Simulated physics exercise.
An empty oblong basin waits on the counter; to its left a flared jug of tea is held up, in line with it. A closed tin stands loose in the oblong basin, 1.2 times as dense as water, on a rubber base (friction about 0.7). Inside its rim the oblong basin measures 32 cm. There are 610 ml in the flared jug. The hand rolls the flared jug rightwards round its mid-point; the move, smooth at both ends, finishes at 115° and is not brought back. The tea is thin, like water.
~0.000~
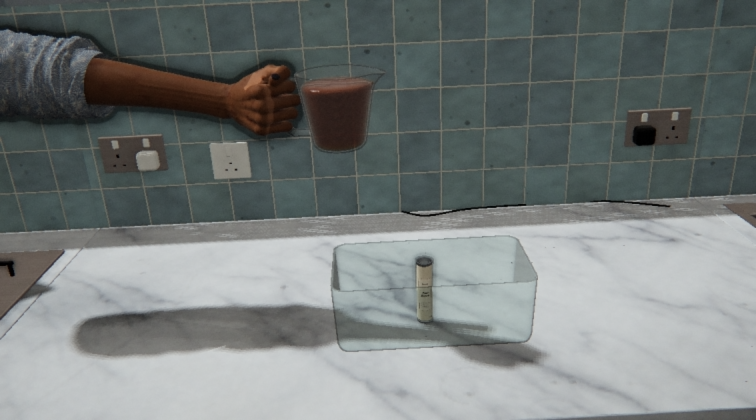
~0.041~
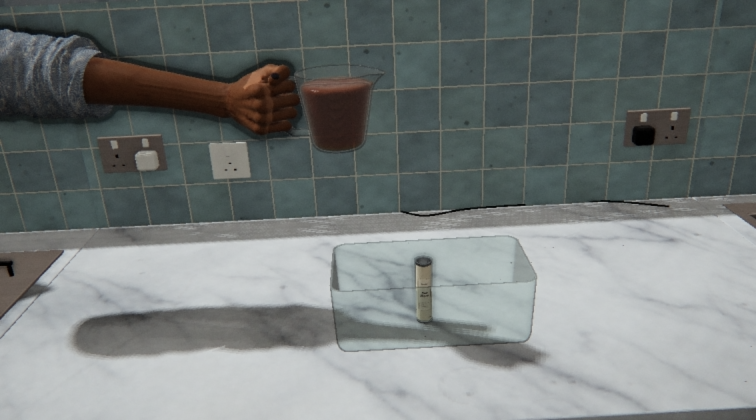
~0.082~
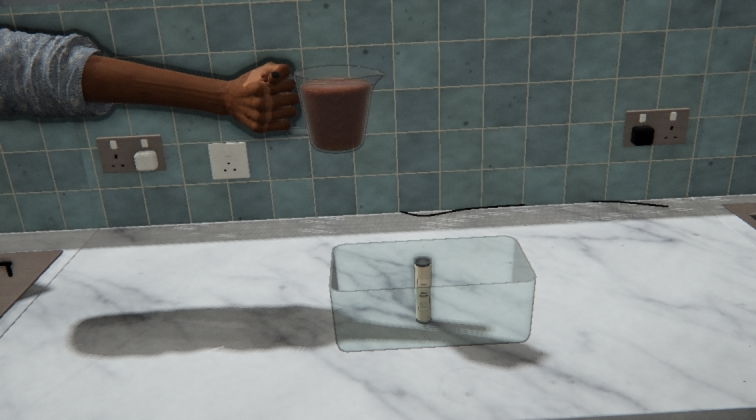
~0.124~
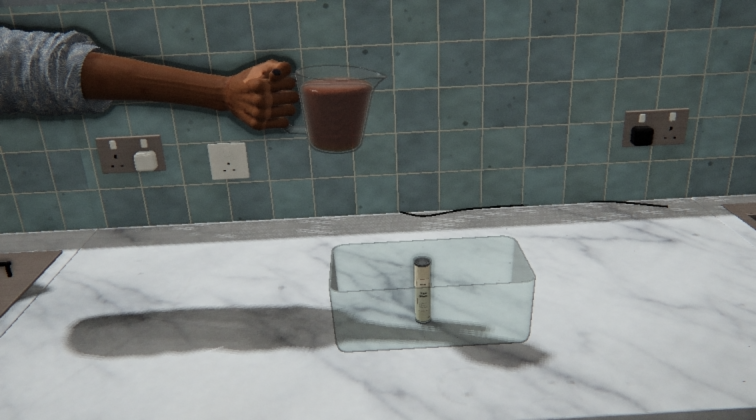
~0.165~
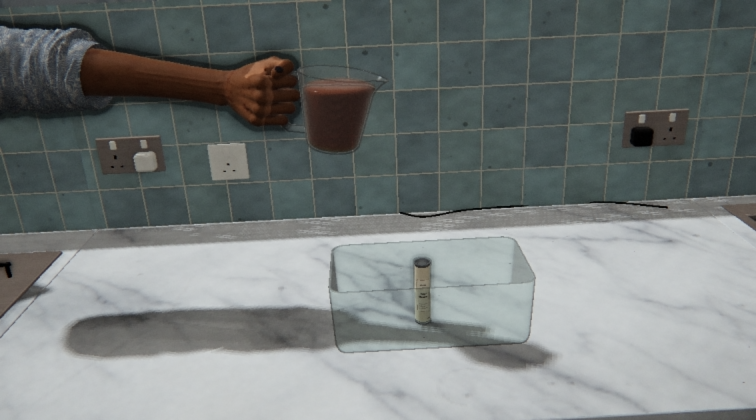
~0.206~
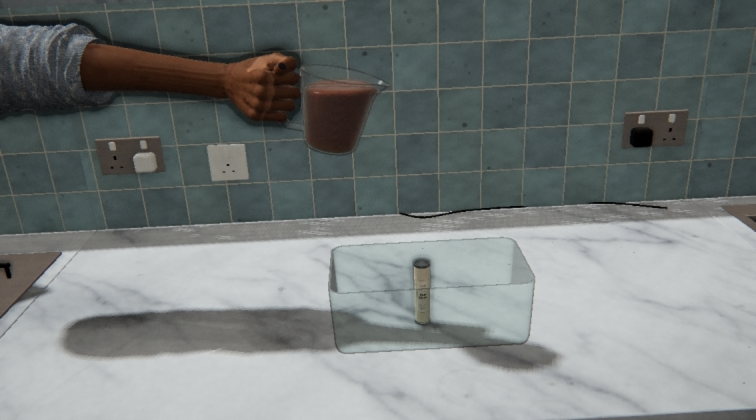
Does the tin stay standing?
The tin remains upright.
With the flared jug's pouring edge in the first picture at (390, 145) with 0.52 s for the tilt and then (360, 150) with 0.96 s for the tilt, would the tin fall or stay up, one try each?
First it topples; then it falls.
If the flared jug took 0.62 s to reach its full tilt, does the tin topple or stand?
The tin topples.
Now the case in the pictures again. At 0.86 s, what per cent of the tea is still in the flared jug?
Near 7 in a hundred.
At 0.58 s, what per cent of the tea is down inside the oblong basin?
Some 3 per cent.
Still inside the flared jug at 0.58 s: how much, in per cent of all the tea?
Near 64 in a hundred.
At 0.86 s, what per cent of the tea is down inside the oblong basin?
About 62 per cent.
By 0.58 s the tilt is 76° and 63 per cent is still to pour; the tin stands where it began.
By 0.86 s the tilt is 112° and 7 per cent is still to pour; the tin stands where it began.
By 1.15 s the tilt is 115° and 0 per cent is still to pour; the tin stands where it began.
By 1.46 s the tilt is 115° and 0 per cent is still to pour; the tin stands where it began.
At rest the tin stands where it began.
